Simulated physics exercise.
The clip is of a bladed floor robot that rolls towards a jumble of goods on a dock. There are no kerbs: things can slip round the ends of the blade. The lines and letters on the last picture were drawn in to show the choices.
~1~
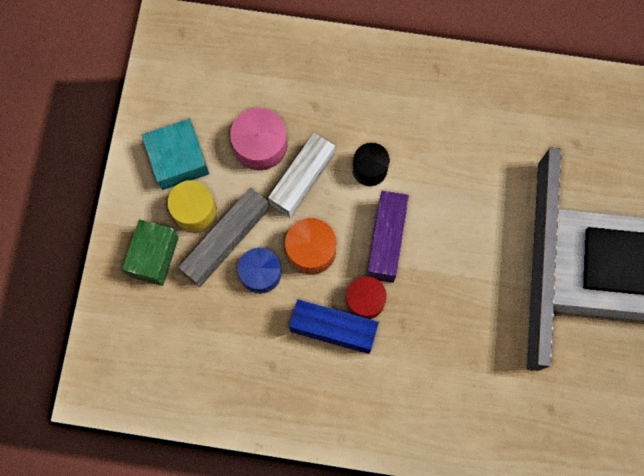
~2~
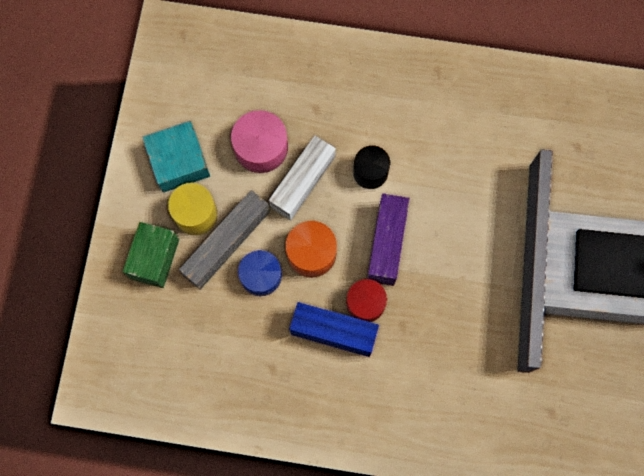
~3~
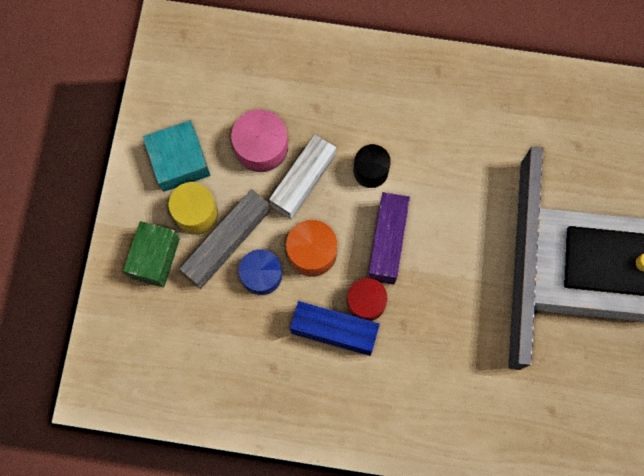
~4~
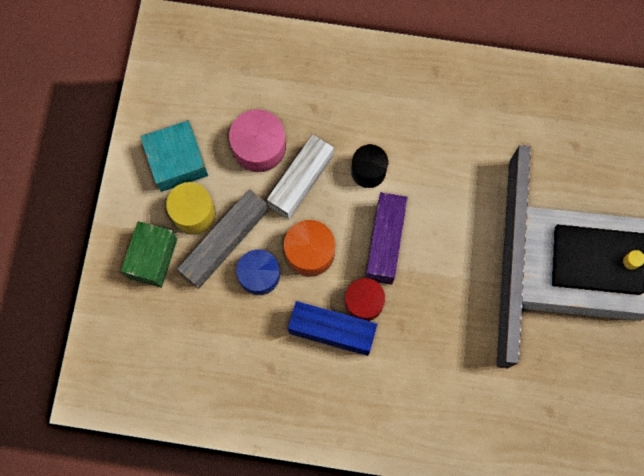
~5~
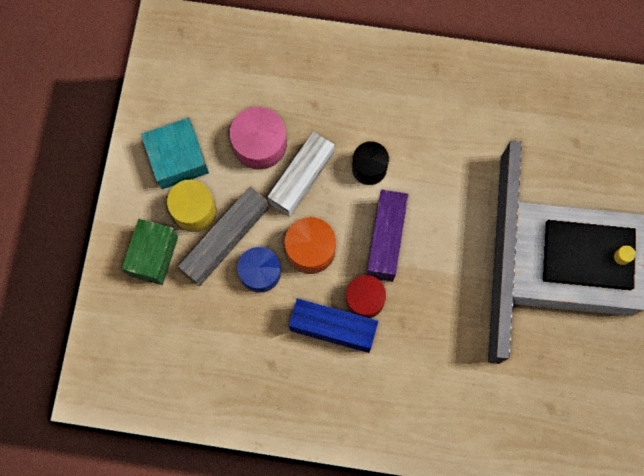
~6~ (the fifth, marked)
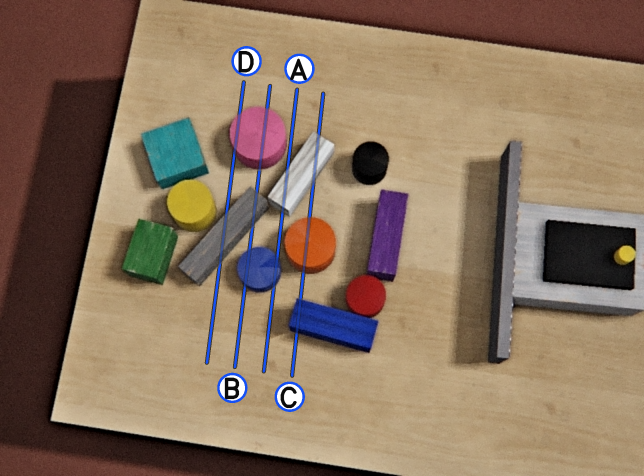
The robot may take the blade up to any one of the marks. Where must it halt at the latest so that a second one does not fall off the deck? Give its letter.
It can go as far as D.
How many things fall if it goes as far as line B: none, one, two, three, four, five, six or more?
The count is none.
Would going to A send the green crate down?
No.
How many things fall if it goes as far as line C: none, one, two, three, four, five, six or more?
The count is none.
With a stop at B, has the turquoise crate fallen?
By then, no.
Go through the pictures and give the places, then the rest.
In the first frame, purple bar (388, 237); turquoise crate (175, 155); pink canister (260, 139).
In the second frame, robot (614, 263); orange canister (312, 249).
In the third frame, robot (604, 260); red canister (367, 300).
In the fourth frame, robot (592, 258); blue stick (333, 329).
In the fifth frame, robot (583, 254); blue canister (259, 270); green crate (150, 252); black canister (370, 163).
On the marked copy, A at (281, 225); B at (253, 221); C at (308, 229); D at (226, 217).
Following D. Soon after the start, robot (480, 239); green crate (150, 252); turquoise crate (175, 154).
Later, robot (379, 224); yellow canister (184, 203); pink canister (224, 135).
In the end, robot (298, 212); yellow canister (103, 197); green crate (97, 251); none fallen.
As for the rest, A is within the limit but short; B is within the limit but short; C is within the limit but short.
